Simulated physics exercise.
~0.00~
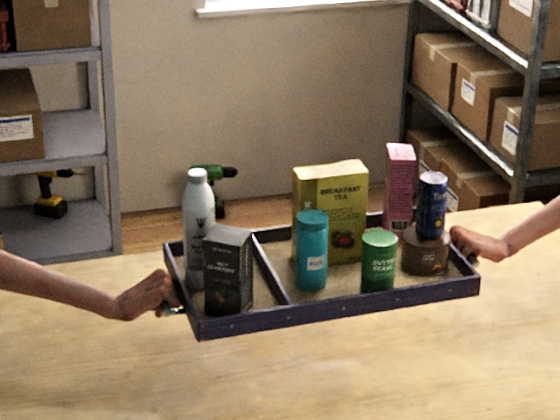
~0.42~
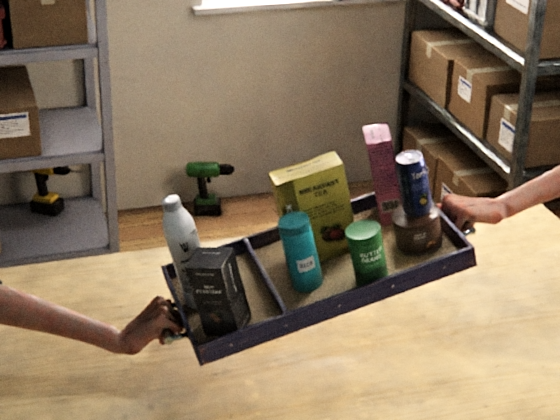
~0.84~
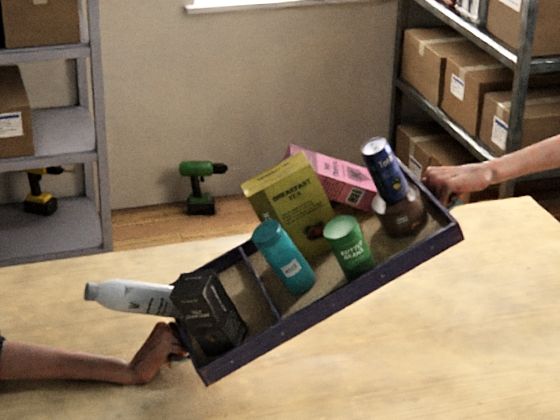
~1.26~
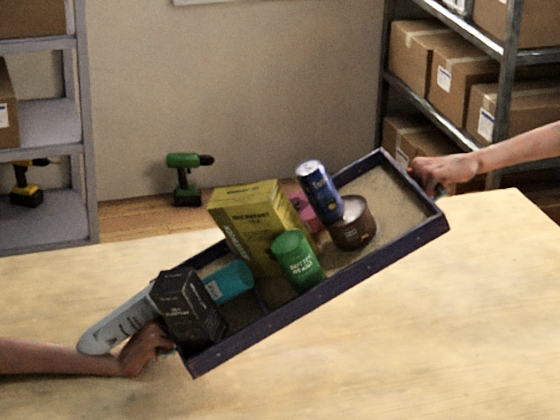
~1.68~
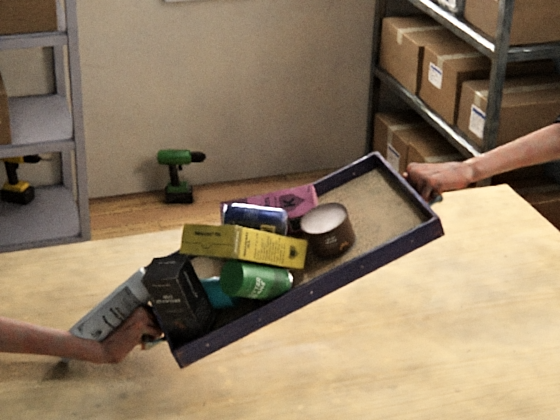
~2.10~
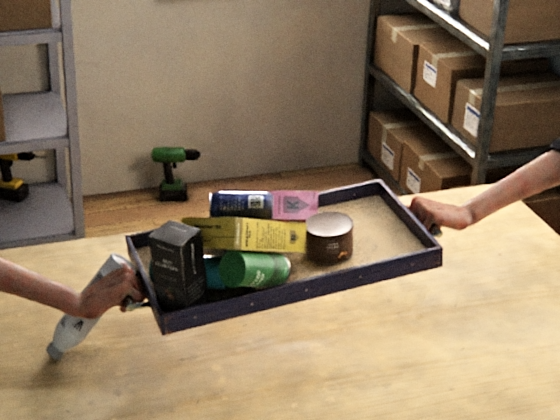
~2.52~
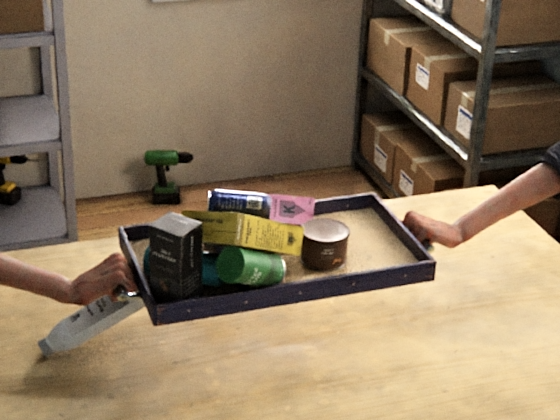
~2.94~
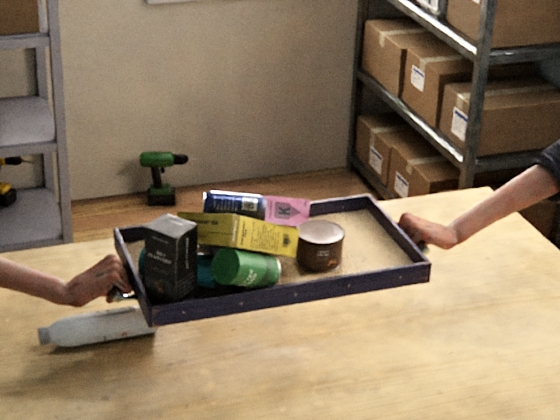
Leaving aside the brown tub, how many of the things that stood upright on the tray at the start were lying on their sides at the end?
Six of them ended up on their sides, the white bottle on the table and the green tin, blue can, turquoise jar, yellow packet and pink carton on the tray.
